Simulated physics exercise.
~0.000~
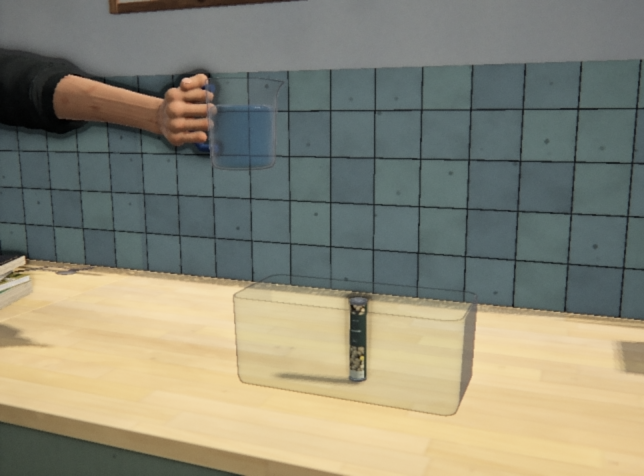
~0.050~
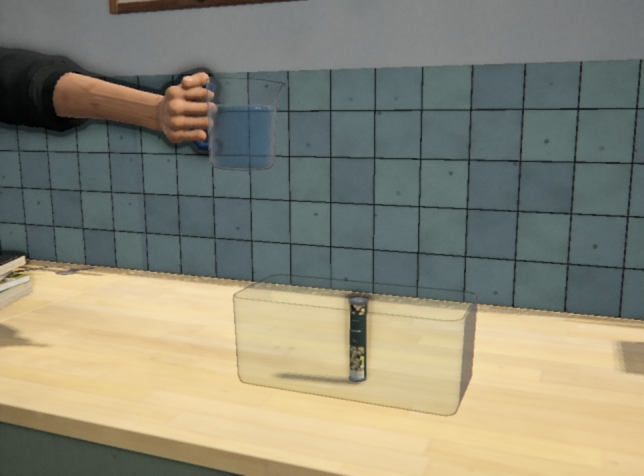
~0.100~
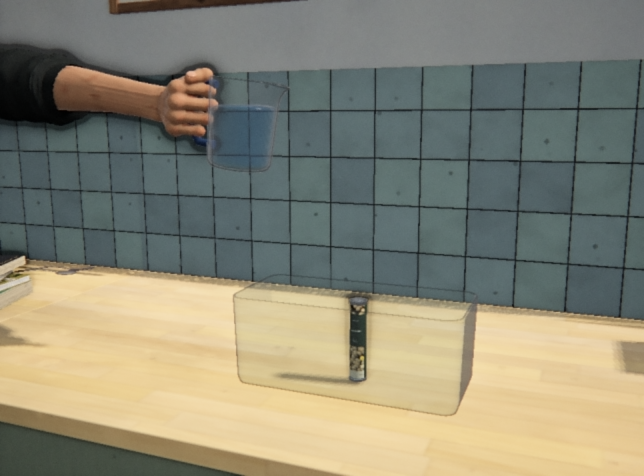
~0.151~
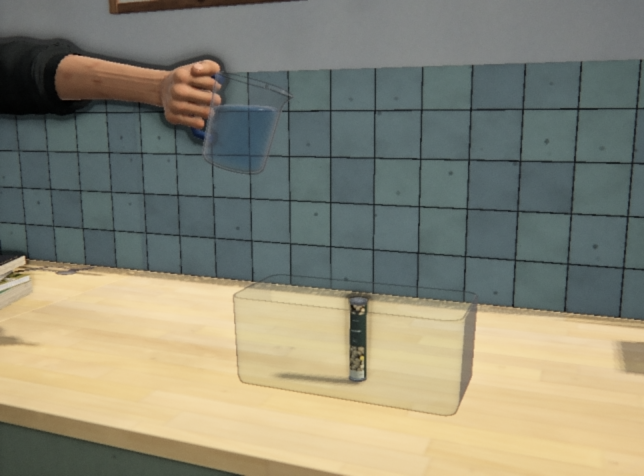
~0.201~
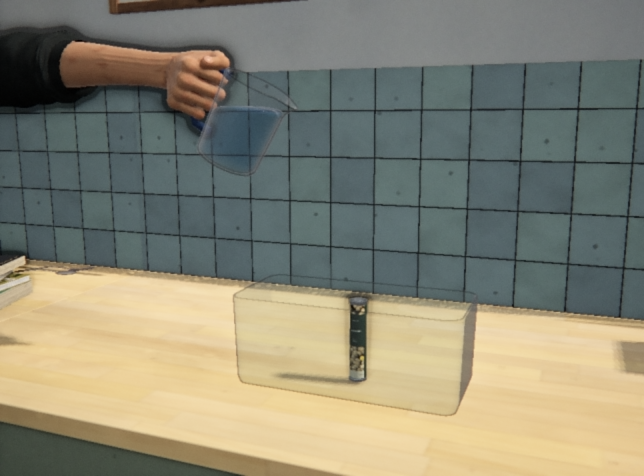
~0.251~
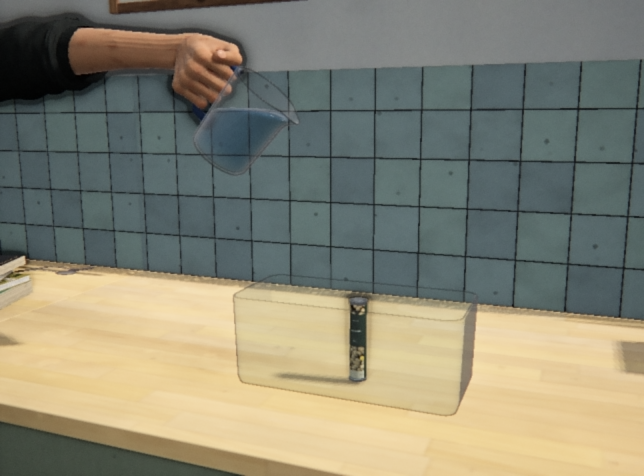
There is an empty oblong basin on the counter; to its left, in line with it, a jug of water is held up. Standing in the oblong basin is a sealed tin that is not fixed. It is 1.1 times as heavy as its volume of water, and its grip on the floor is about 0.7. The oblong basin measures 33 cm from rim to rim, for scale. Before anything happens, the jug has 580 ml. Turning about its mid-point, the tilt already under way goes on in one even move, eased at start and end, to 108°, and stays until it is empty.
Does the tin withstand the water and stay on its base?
No, it is knocked over.
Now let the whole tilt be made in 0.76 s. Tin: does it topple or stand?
The tin tips over.
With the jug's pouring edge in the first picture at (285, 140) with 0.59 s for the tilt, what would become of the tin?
Then it stays on its base.
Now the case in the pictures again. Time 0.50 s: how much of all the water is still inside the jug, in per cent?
Around 60 percent.
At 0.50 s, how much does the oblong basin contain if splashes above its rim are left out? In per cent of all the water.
Around 3%.
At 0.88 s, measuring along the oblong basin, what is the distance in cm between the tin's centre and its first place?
Centre to centre, close to 9 cm.
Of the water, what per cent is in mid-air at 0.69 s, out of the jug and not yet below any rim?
Around 32 percent of it is airborne.
By 0.50 s the tilt is 102° and 59 per cent is still to pour; the tin stands where it began.
By 0.69 s the tilt is 108° and 14 per cent is still to pour; the tin leans 5°.
By 0.88 s the tilt is 108° and 2 per cent is still to pour; the tin lies on its side.
By 1.09 s the tilt is 108° and 0 per cent is still to pour; the tin lies on its side.
At rest the tin lies on its side.
